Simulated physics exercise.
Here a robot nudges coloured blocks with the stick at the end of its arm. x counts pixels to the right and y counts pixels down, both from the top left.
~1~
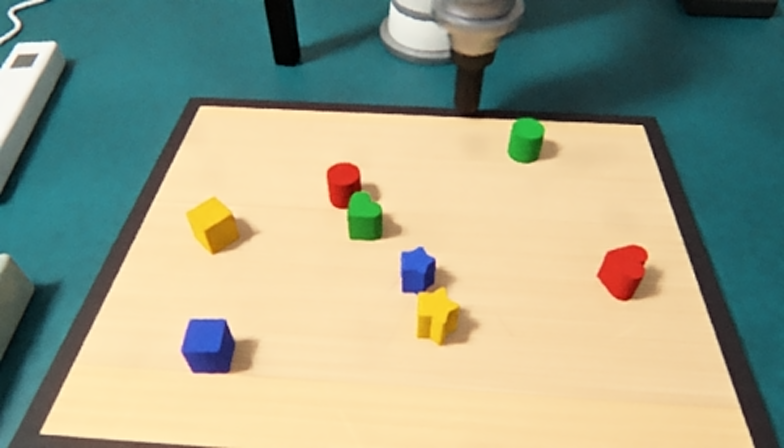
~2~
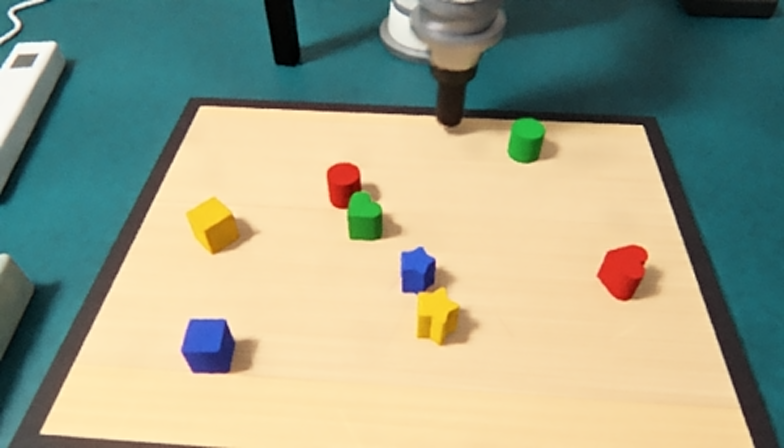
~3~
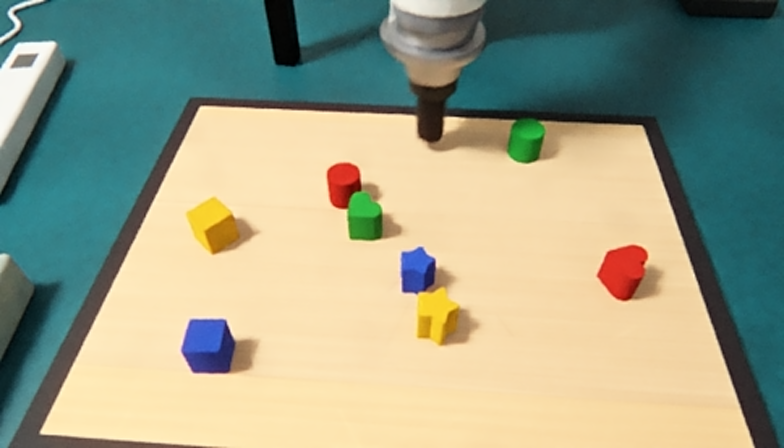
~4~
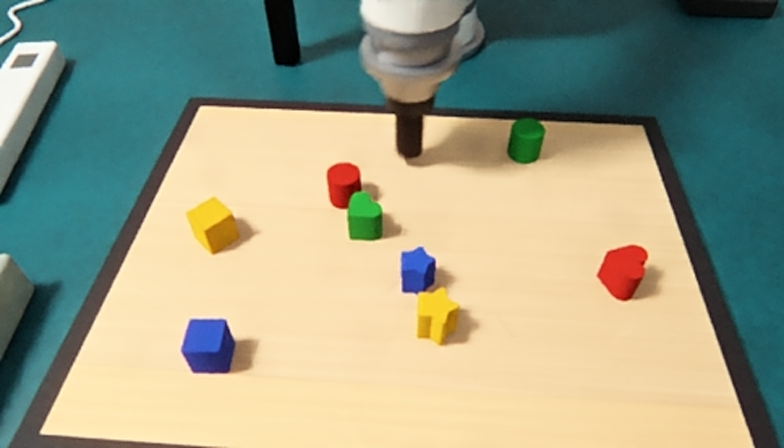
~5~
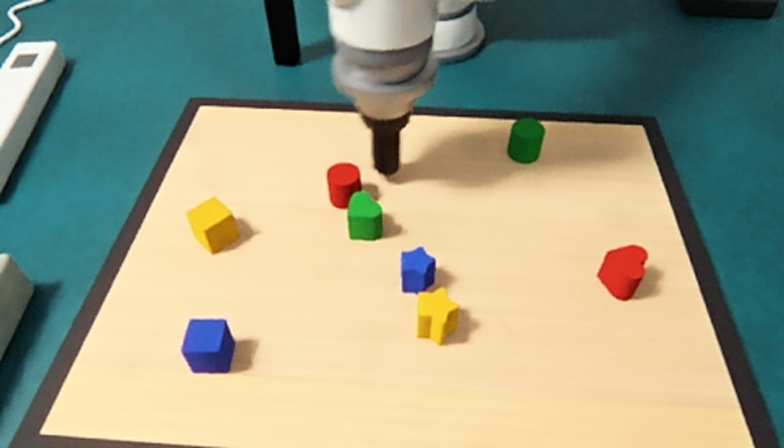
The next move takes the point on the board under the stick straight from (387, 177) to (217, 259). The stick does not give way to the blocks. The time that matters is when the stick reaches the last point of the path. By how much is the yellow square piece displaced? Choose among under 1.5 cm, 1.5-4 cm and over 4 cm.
It gets moved 1.5 to 4 cm.
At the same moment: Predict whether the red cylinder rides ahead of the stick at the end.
Prediction: Still leading.
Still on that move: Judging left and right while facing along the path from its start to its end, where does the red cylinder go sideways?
It moves off to the left.
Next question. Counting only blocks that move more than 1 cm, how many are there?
Going by the path, two blocks will move.
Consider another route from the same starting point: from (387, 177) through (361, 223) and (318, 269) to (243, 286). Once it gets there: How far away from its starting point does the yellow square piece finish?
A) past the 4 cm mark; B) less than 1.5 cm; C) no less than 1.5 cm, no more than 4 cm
The answer is B.
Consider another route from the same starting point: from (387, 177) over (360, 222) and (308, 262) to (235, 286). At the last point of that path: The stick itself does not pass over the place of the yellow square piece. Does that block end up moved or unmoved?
Still in place.
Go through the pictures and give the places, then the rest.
The first picture shows tip of the stick at (466, 106), middles of tops, yellow square piece at (209, 212), red cylinder at (343, 173), green heart block at (363, 206).
The second picture shows stick at (449, 120), nothing pushed.
The third picture shows stick at (430, 135), nothing pushed.
The fourth picture shows stick at (409, 151), nothing pushed.
The fifth picture shows stick at (386, 167), yellow square piece at (209, 212), red cylinder at (343, 173), green heart block at (363, 206).
What follows on the original path. One third of the way, stick at (333, 193); red cylinder at (303, 192).
Two thirds of the way, stick at (277, 220); red cylinder at (242, 221).
At the end, stick at (213, 249); yellow square piece at (183, 214), turned 40° clockwise; red cylinder at (182, 259); green heart block unmoved.
